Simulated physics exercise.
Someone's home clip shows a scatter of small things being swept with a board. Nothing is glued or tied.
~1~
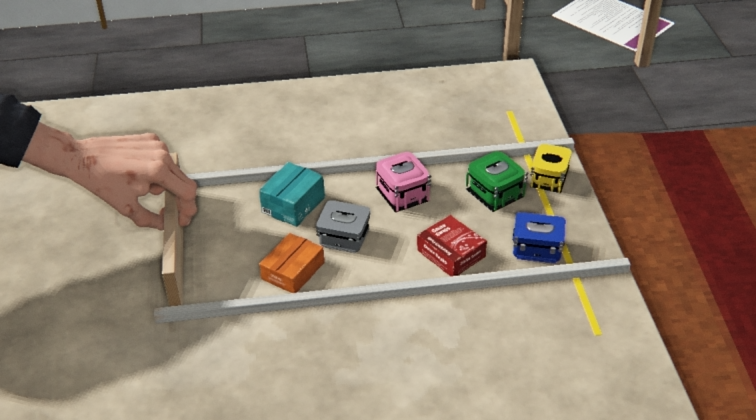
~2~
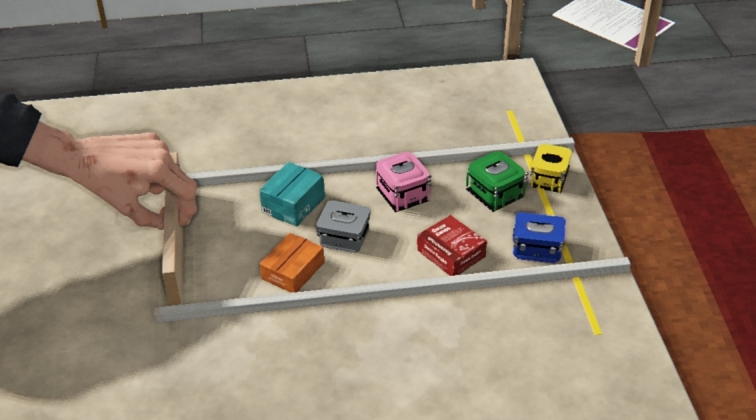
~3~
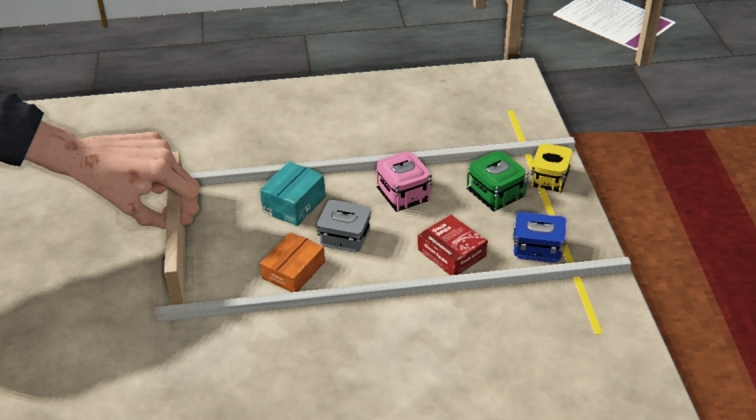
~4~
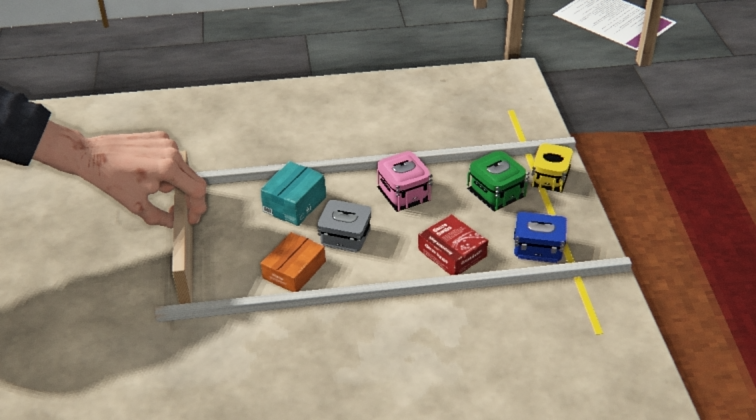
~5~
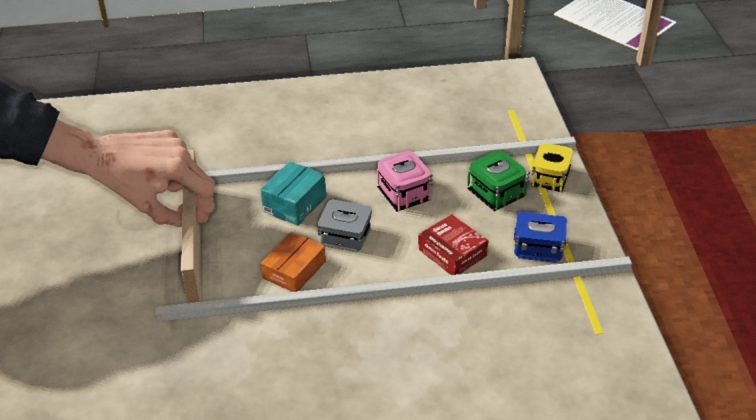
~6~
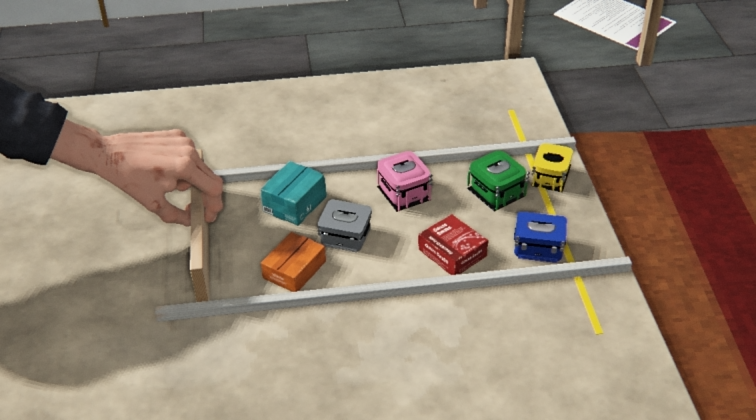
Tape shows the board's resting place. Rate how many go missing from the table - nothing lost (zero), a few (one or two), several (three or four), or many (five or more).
Many, five or more.
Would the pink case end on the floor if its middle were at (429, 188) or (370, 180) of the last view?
The pink case is lost; goes over.
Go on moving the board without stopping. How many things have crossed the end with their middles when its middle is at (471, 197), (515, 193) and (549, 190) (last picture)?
Over the end: 1, 3, 5.
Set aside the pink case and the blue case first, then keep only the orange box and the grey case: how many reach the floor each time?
Taking the two tries in turn, it comes to 3 and 4.
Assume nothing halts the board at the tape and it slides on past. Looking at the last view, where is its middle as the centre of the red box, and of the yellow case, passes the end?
I'd say about (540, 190) for the first one and about (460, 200) for the second.
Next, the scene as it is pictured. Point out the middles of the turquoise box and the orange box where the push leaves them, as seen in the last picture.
Near (556, 157) and (583, 232).
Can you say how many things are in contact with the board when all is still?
So the total is 3.
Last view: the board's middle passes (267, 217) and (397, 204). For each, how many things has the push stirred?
Well, it's 2 at the first one and 6 at the second.
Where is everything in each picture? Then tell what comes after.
In the first picture, yellow case (551, 169); blue case (539, 238); green case (496, 181); board (174, 228); tape (548, 209).
In the second picture, blue case (539, 238); board (174, 227).
In the third picture, green case (497, 180); pink case (403, 180).
In the fourth picture, yellow case (552, 168); red box (453, 245).
In the fifth picture, blue case (540, 238); turquoise box (294, 193).
In the sixth picture, yellow case (552, 167); blue case (540, 238); green case (497, 180); board (200, 224); tape (550, 208).
Early on, none off yet; yellow case at rest near (552, 167); blue case at rest near (540, 238); green case at rest near (497, 180).
A while later, none off yet; yellow case travelled a little near (567, 166); blue case travelled a little near (558, 234); green case travelled about its own width near (536, 180).
Finally, the number that fall off is five or more; lost, pink case, red box, green case, blue case and yellow case.
